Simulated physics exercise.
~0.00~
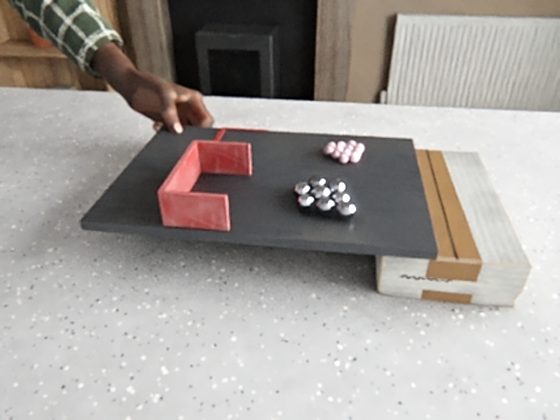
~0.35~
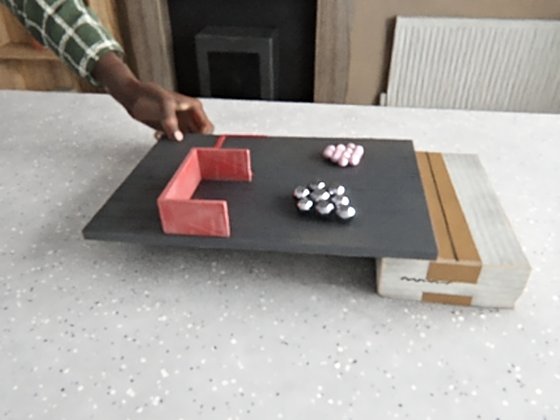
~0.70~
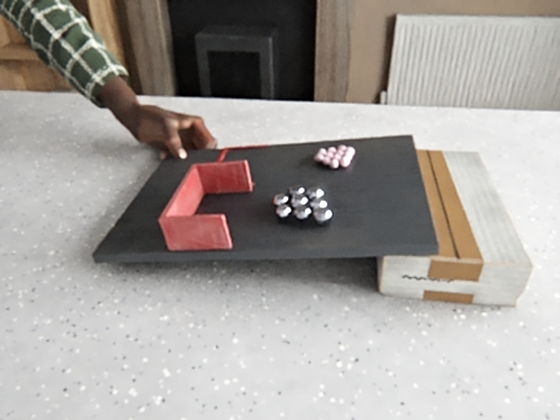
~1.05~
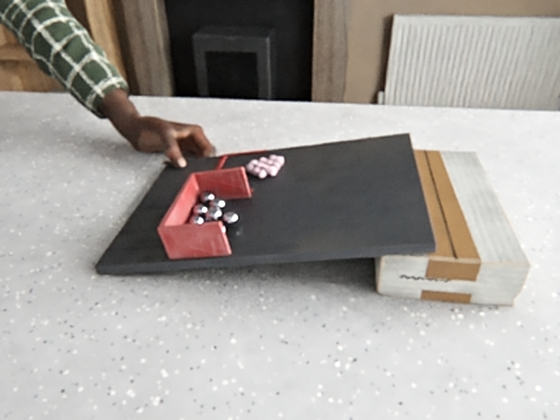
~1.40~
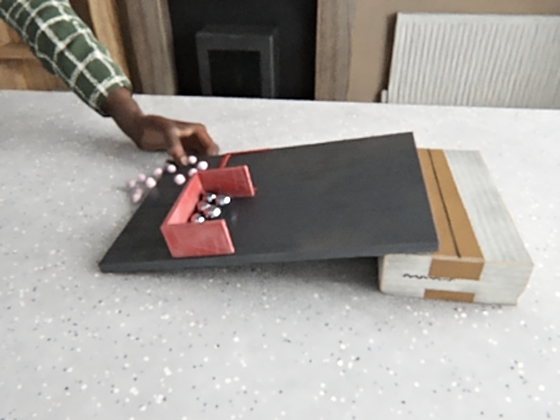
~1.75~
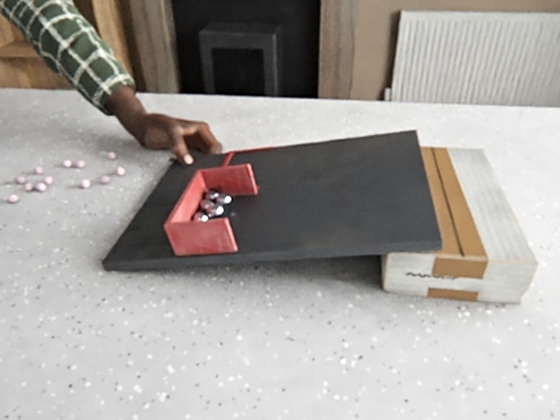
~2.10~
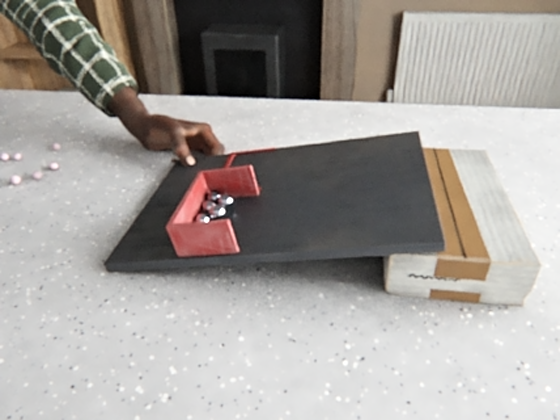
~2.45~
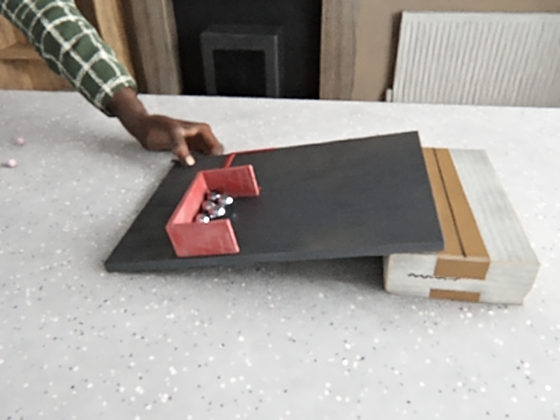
A dark board lies across a speckled pale worktop, its right side propped on a box with brown strips, seen from slightly above by a gently swaying camera. A hand in a green checked sleeve holds the far left edge, near two red barriers, with a cluster of dark and silvery balls nearer and pink ones farther back. The hand lowers the left end until the board slopes. Both clusters roll left, the nearer balls stopping inside the bracket-shaped red barrier. The pink balls pass the farther barrier, leave the board and scatter leftward across the worktop, most rolling out of view.
